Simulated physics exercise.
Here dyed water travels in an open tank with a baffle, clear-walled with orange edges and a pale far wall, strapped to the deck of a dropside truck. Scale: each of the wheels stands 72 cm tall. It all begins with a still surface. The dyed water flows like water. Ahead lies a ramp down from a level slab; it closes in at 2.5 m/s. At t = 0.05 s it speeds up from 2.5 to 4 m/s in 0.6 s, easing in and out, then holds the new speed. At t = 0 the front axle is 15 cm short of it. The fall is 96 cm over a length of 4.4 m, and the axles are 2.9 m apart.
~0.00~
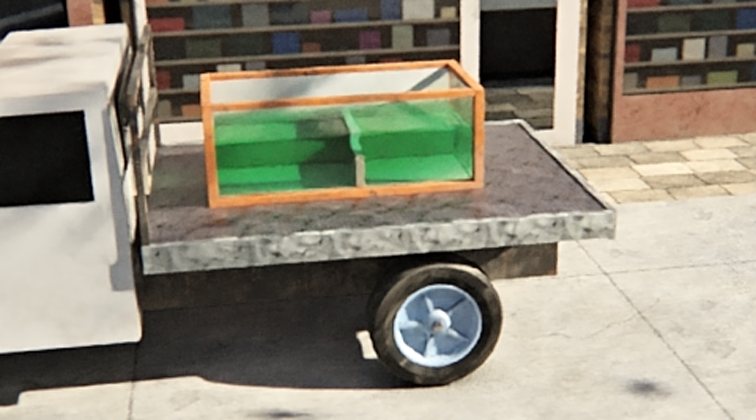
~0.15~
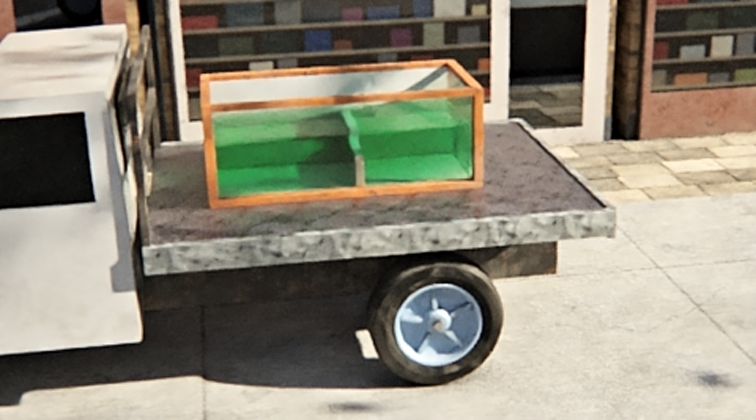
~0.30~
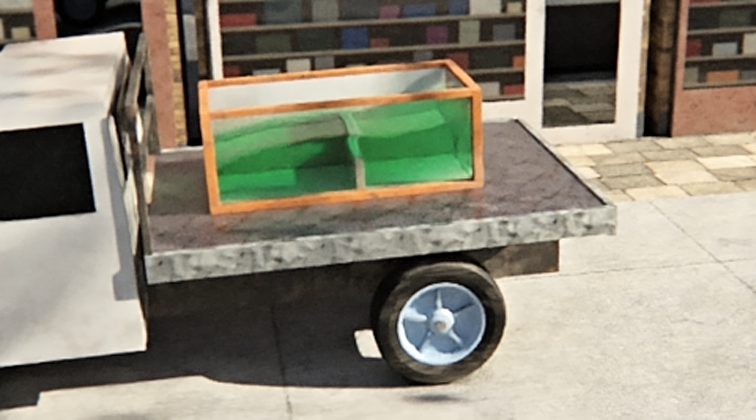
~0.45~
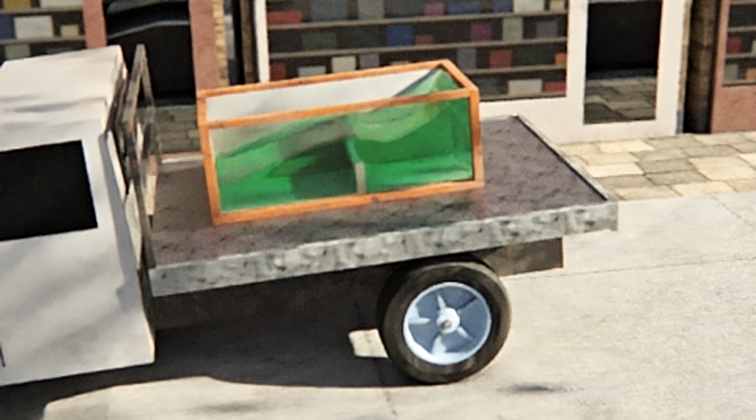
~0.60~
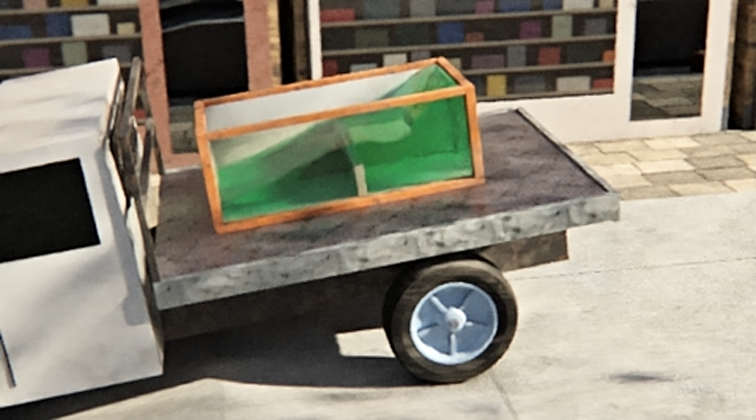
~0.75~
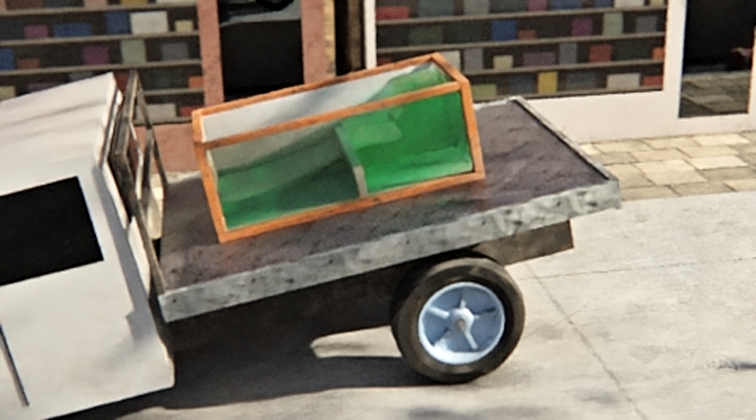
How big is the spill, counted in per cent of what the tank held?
It loses close to 0 per cent.
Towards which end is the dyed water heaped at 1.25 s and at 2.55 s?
Towards the front, then the back.
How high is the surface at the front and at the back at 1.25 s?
About 48 cm in front and 22 cm behind.
Then, 1.25 s in, the surface is 48 cm up at the front and 21 cm at the back; nothing has left.
Then, 1.85 s in, the surface is 41 cm up at the front and 16 cm at the back; nothing has left.
Then, 2.55 s in, the surface is 25 cm up at the front and 50 cm at the back; nothing has left.
Then, 5.03 s in, nothing has left.
